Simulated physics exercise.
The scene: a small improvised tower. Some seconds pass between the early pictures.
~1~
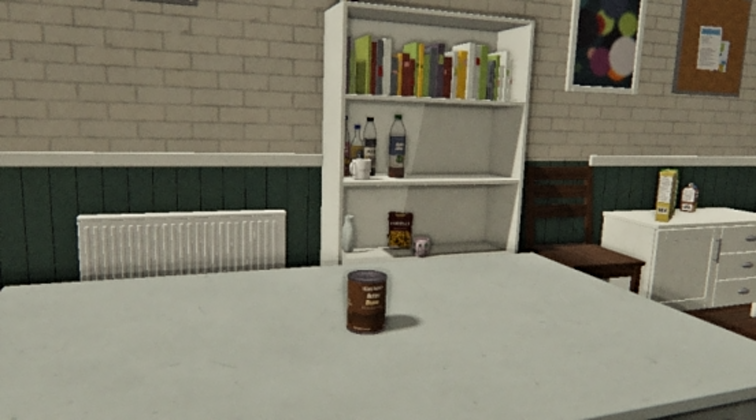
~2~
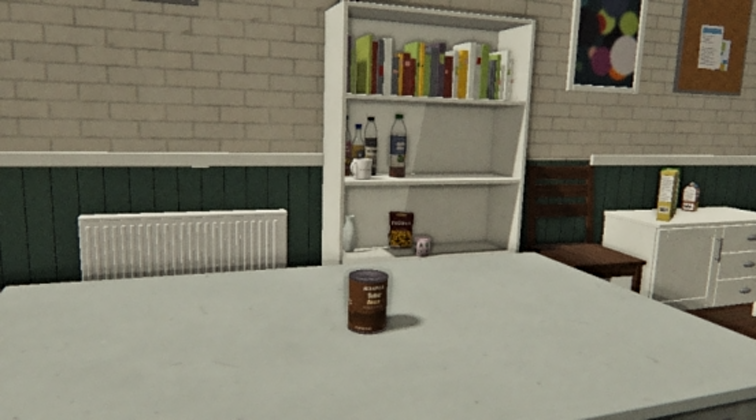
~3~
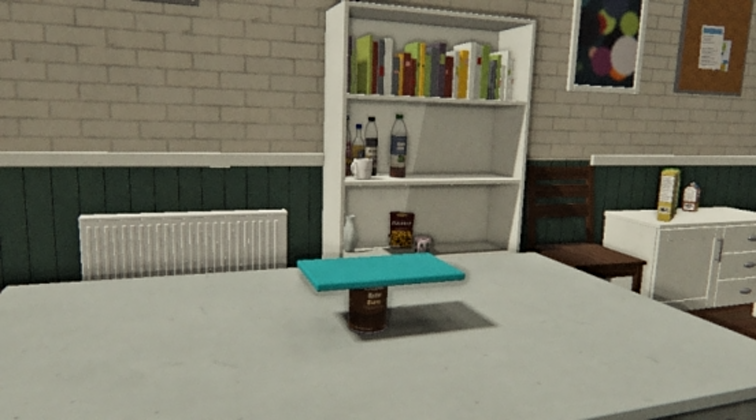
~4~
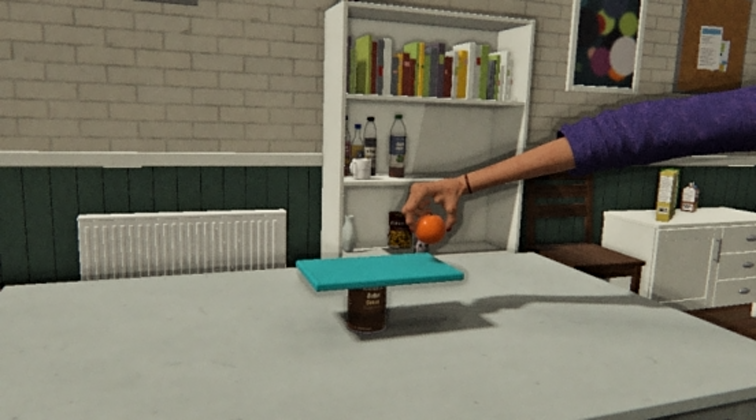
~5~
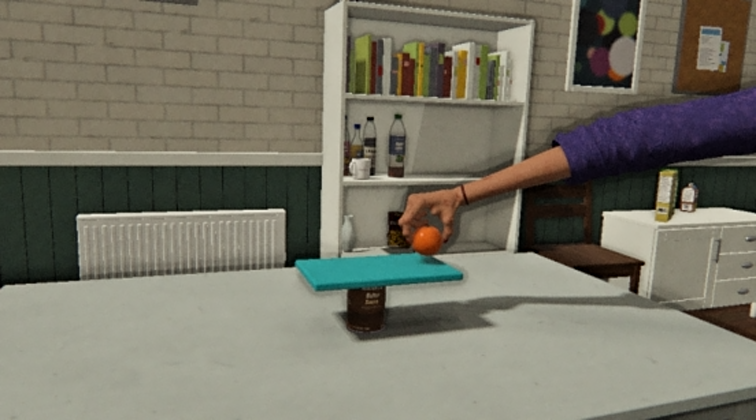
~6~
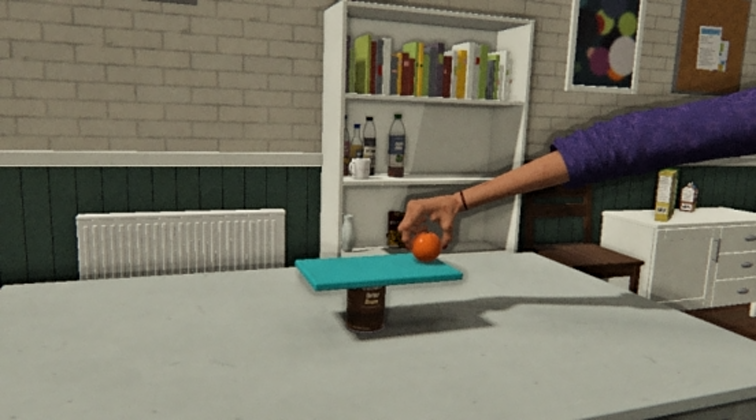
A hand in a purple sleeve lowering an orange tomato onto the right side of a turquoise lid atop a brown can.
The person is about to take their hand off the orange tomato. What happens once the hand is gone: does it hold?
As it turns out, it loses its balance.
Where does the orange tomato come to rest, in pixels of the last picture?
Around (520, 295).
Then, 0.50 s later than the last frame, orange tomato now fallen; turquoise lid tilted by 45°.
Then, 0.70 s later than the last frame, turquoise lid now fallen.
Then, 1.00 s later than the last frame, things are still on the move.
When it is over, fallen, turquoise lid and orange tomato; brown tin as before. End places, in pixels of the last picture, orange tomato near (519, 295). The stack comes apart.
